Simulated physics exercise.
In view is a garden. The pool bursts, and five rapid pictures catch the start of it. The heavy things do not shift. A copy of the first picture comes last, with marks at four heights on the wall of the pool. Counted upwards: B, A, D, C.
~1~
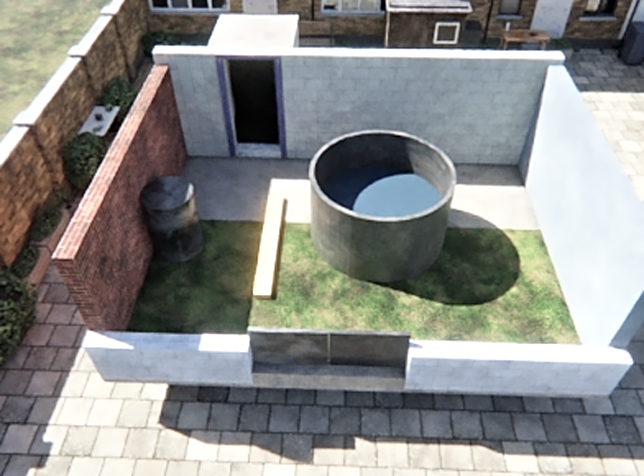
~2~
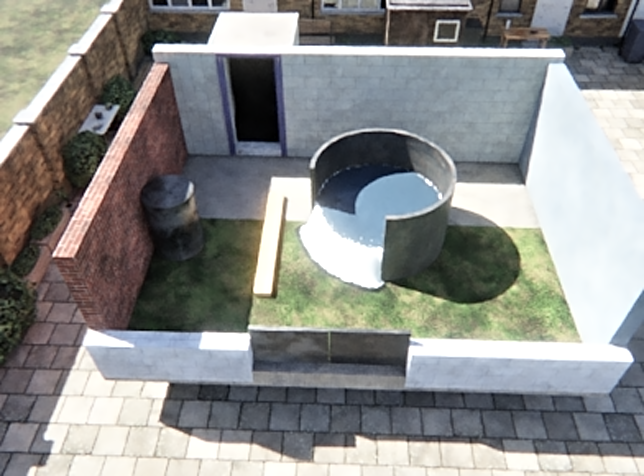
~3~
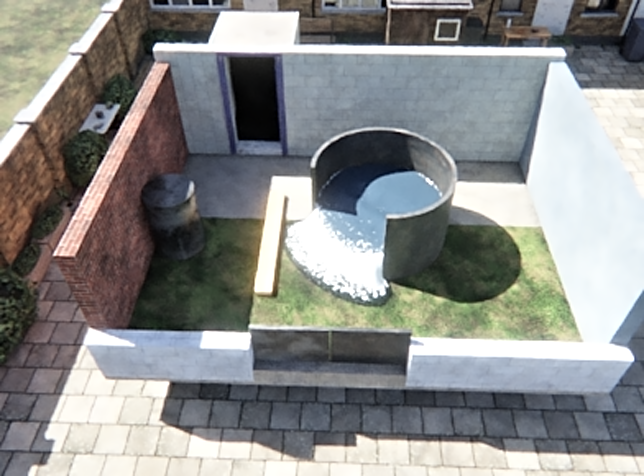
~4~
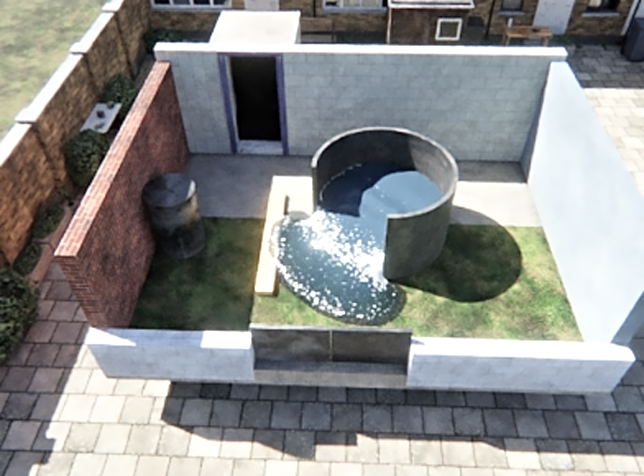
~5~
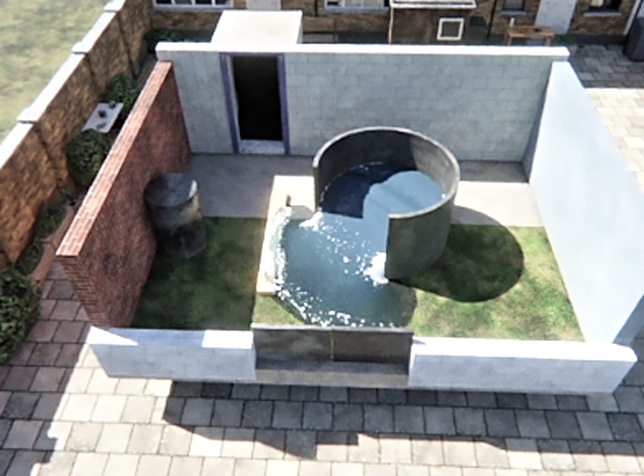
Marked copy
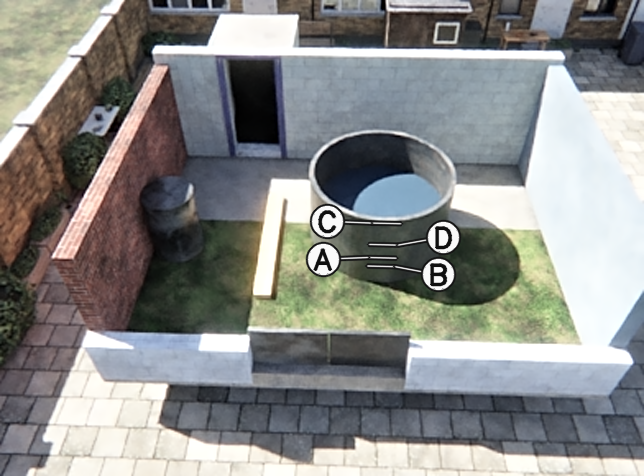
Water sits still in a round grey tank inside a walled garden, near a dark doorway and a brick wall. A gap opens in the tank's front left side and the water pours out in a white, glittering sheet, then spreads across the grass and over part of the pale plank toward the low front wall.
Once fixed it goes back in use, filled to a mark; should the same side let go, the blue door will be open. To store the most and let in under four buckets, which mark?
That is level D.
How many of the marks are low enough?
Three of them.
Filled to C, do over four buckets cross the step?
Yes, it does.
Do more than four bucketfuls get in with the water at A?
No.
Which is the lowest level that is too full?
Level C.
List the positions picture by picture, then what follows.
Water in the pool at rest, its middle at (379, 205); foot of the blue doorway at (259, 157); shut gate at (329, 336), in the first picture.
In the second picture, 2 % of the ground under water, visible out to (306, 226).
In the third picture, 5 % of the ground under water, visible out to (286, 227).
In the fourth picture, 9 % of the ground under water, visible out to (291, 214).
In the fifth picture, 13 % of the ground under water, visible out to (286, 208).
In white, A at (382, 257); B at (381, 266); C at (385, 223); D at (383, 244); from the bottom up B, A, D, C.
Choosing A, nothing gets over.
Choosing B, nothing gets over.
Choosing C, about 11 bucketfuls get in.
Choosing D, a bucket or two gets in.
